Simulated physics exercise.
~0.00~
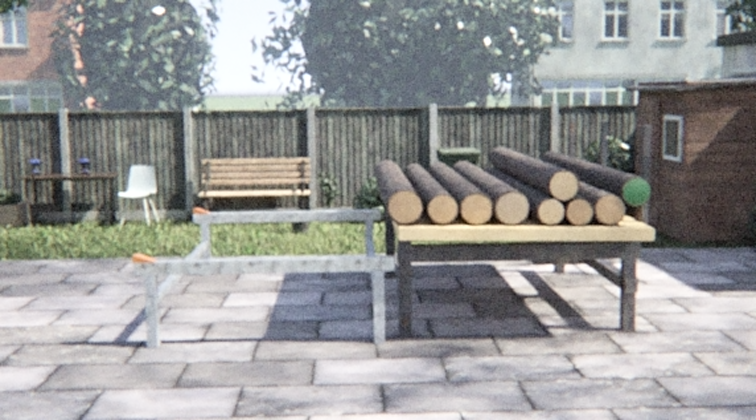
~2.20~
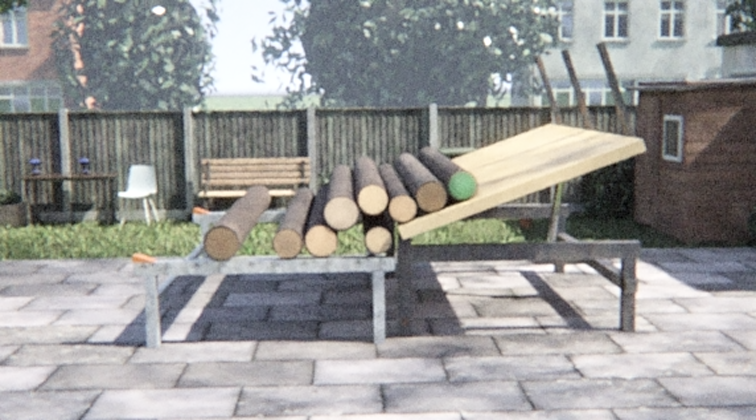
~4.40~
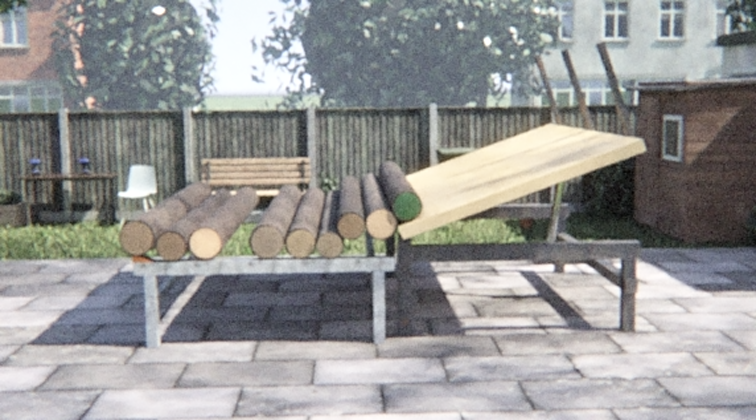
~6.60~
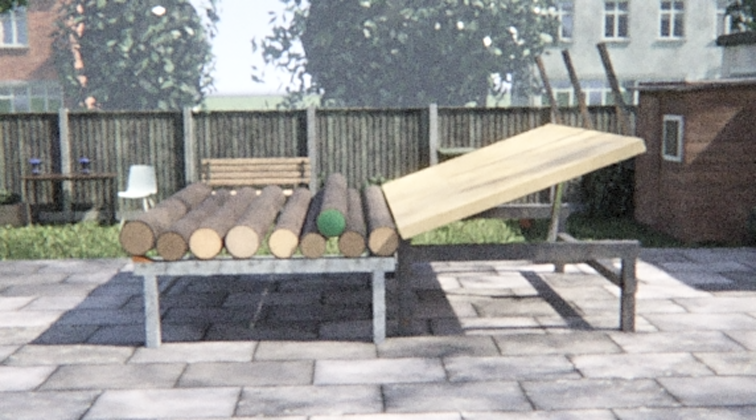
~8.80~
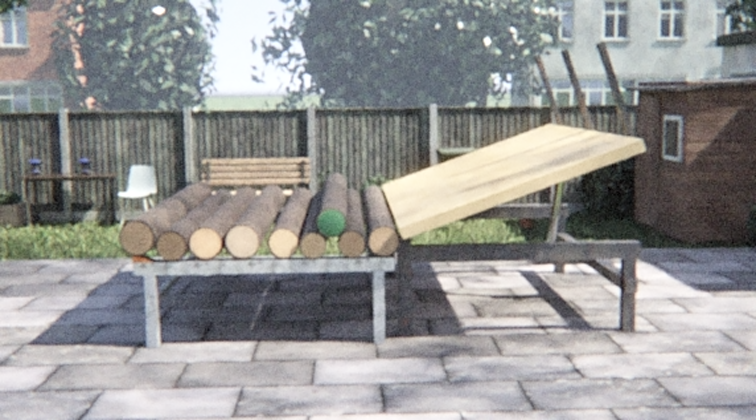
A wooden deck tilts left, and logs roll onto a rack, the green-ended one resting there.
